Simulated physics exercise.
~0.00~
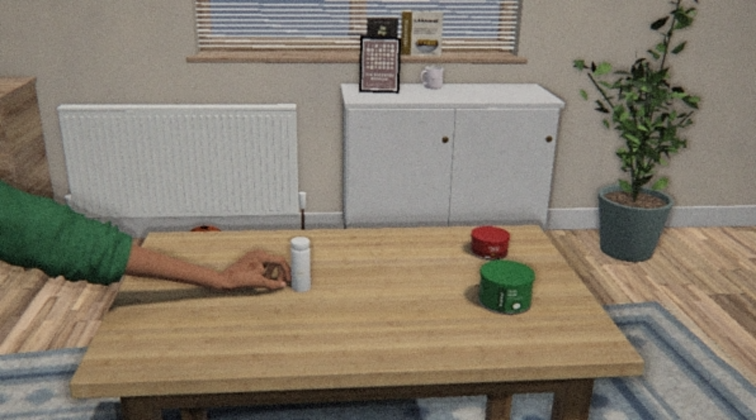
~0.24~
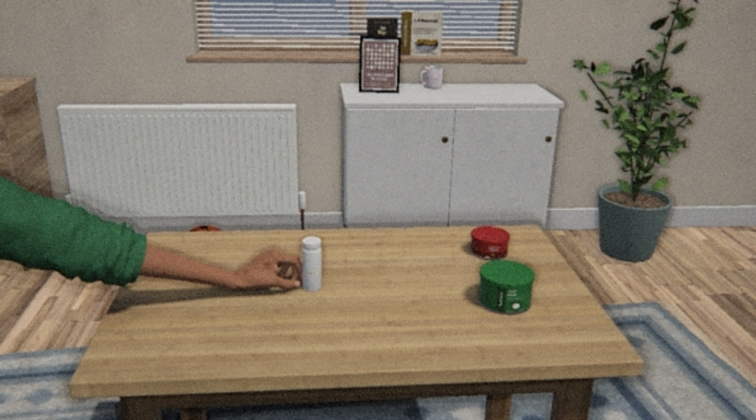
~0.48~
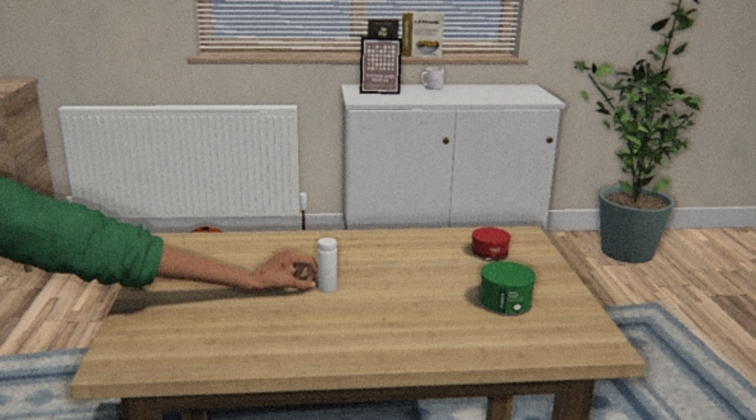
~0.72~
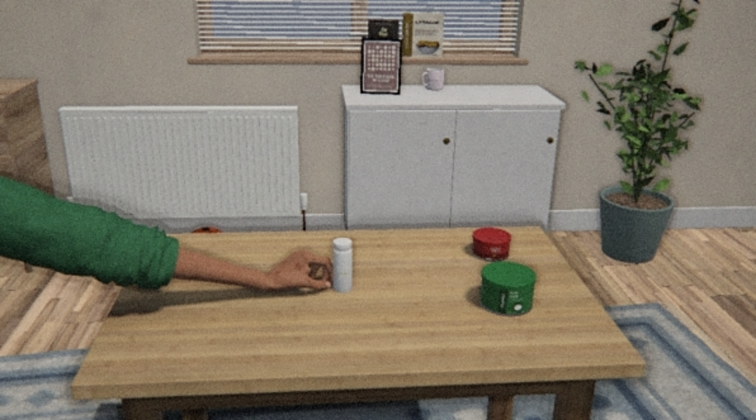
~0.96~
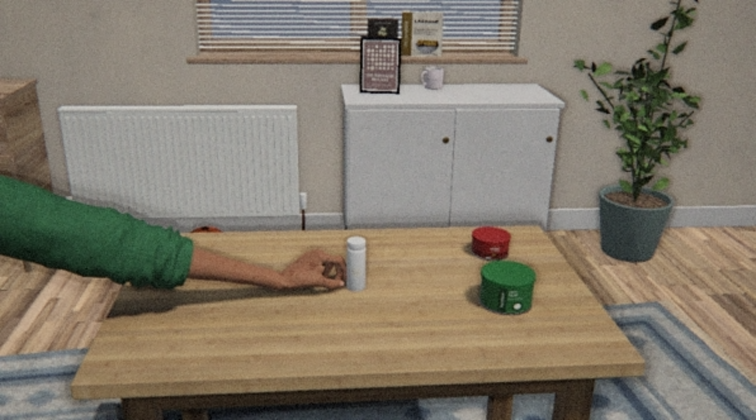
An arm in a green sleeve reaches in from the left over a light wooden table, seen from the front and slightly above in a room with a radiator, a white cabinet and a potted plant. A slim white shaker stands upright by the fingertips, while a red tub sits toward the back right and a larger green tub nearer on the right. The hand pushes the shaker gently to the right, and it slides steadily across the wood. It ends upright near the table's middle, the hand still beside it, with both tubs unmoved.
